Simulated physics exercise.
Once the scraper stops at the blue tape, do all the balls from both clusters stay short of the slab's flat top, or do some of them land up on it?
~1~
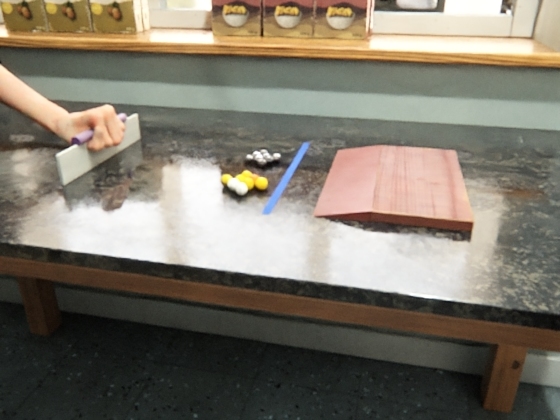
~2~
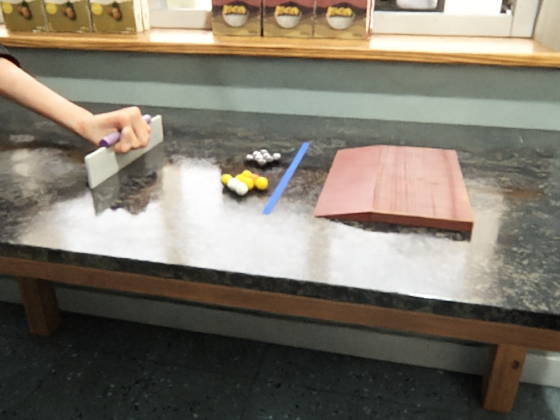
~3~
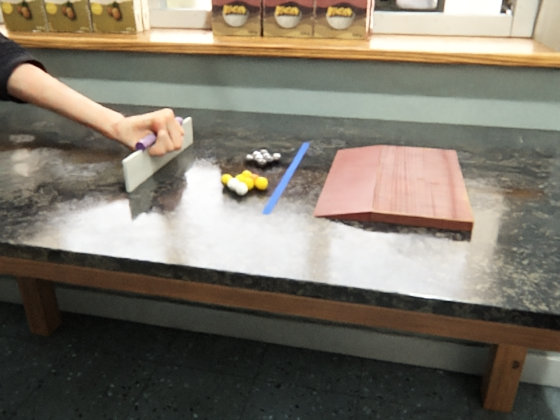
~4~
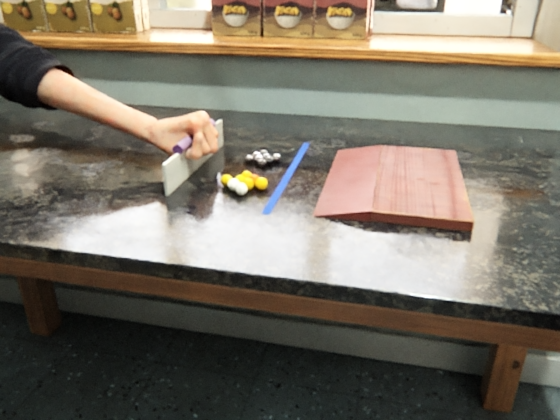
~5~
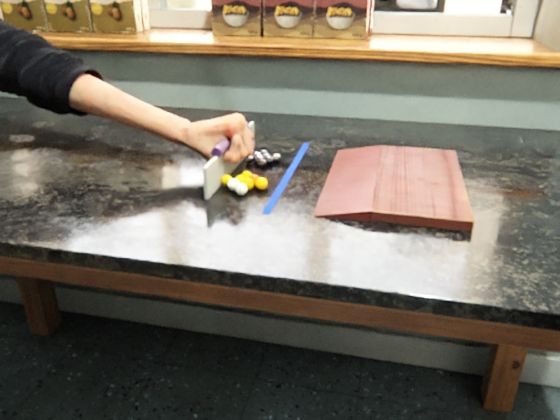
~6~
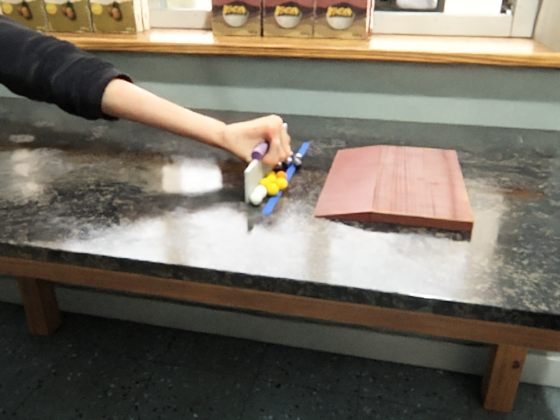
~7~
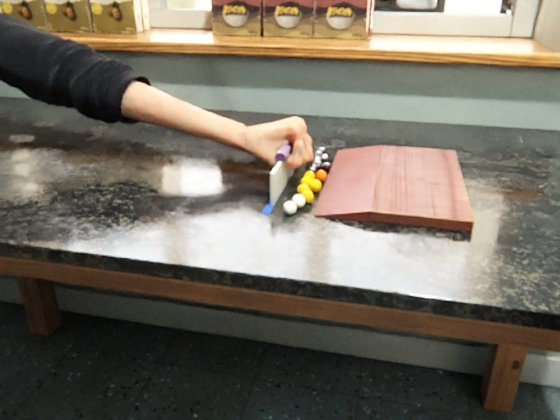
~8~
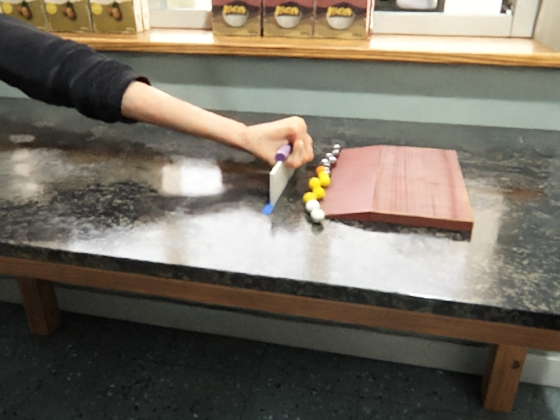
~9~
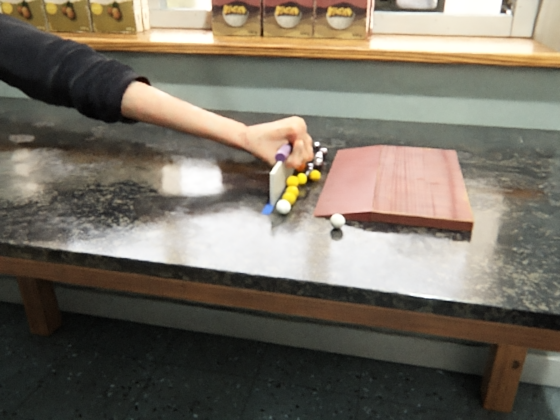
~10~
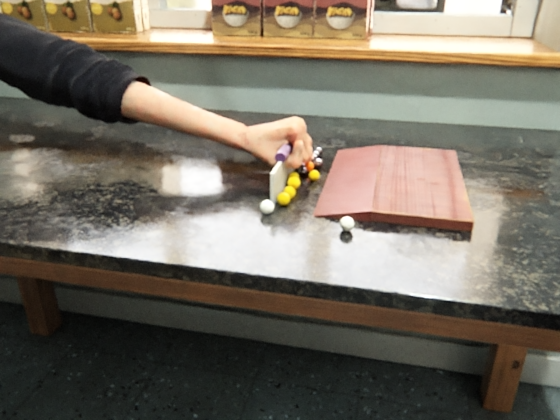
They all stay short of the top. Balls from both the near and far clusters reach the foot of the slope, but most roll back toward the scraper and none gets up onto the flat part.
